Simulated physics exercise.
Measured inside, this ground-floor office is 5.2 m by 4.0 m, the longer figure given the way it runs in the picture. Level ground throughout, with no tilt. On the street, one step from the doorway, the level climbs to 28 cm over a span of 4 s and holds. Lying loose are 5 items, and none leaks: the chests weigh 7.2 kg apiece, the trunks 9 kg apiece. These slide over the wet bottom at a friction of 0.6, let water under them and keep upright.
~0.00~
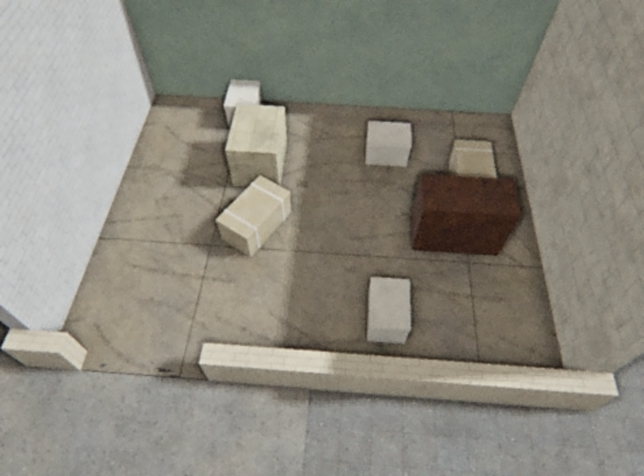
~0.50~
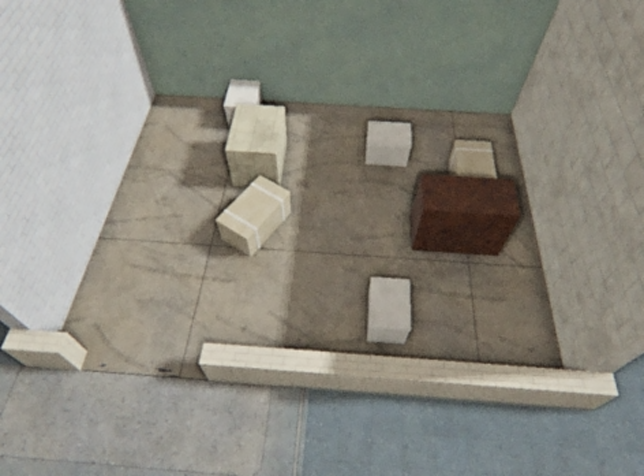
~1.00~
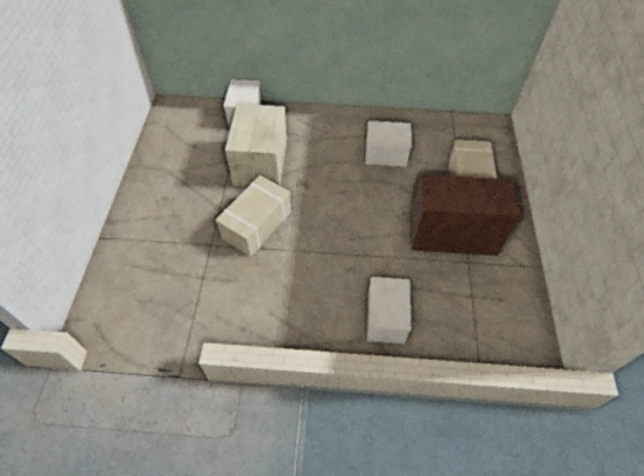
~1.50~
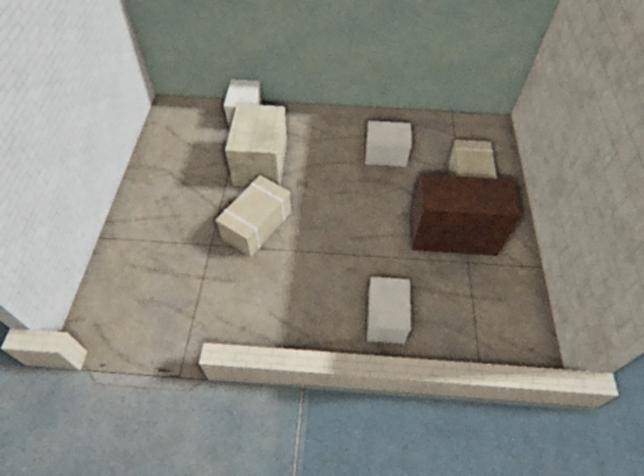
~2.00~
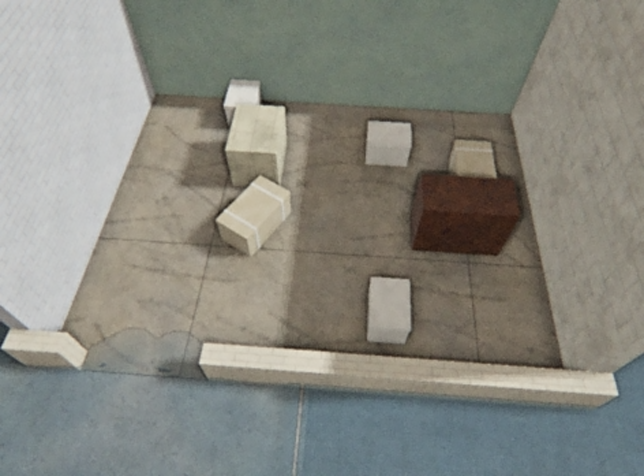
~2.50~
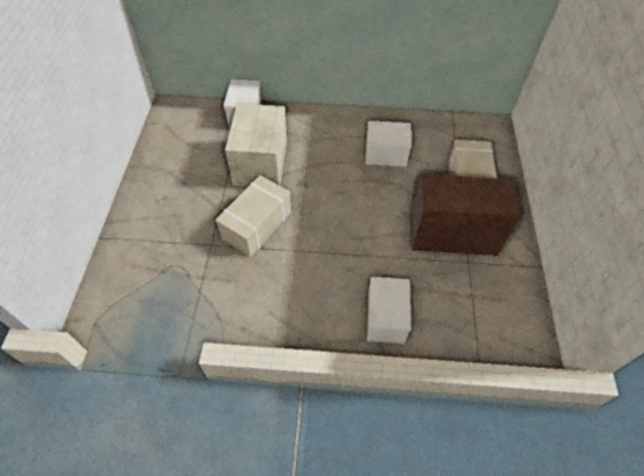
Water spreads across the pavement, then creeps through the gap into the room of boxes.
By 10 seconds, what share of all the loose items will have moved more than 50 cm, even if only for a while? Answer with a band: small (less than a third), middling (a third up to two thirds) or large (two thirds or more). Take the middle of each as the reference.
Large.
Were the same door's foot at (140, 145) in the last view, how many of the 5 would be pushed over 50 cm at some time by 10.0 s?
In that case 4 of them.
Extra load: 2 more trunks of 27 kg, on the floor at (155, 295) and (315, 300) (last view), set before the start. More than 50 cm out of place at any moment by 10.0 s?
Taking them in order, the first is beyond that distance and the second is within that distance.
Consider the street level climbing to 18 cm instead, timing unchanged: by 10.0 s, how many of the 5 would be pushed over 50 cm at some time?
In that case 3 of them.
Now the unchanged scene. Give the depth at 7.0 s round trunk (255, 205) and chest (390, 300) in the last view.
Close to 5 and 0 centimetres.
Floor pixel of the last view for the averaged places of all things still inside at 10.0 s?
I'd put it around (467, 225).
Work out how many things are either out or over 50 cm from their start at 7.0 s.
I get 3.
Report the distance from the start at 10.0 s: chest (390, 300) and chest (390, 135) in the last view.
In turn: 0 cm, 140 cm.
After 3.5 s 0 of 5 are over 50 cm from their spots; 0 afloat.
After 4.5 s 0 of 5 are over 50 cm from their spots; 1 afloat.
After 7.0 s 3 of 5 are over 50 cm from their spots; 2 afloat.
After 10.0 s 4 of 5 are over 50 cm from their spots, and 4 have been at some point; 4 afloat.
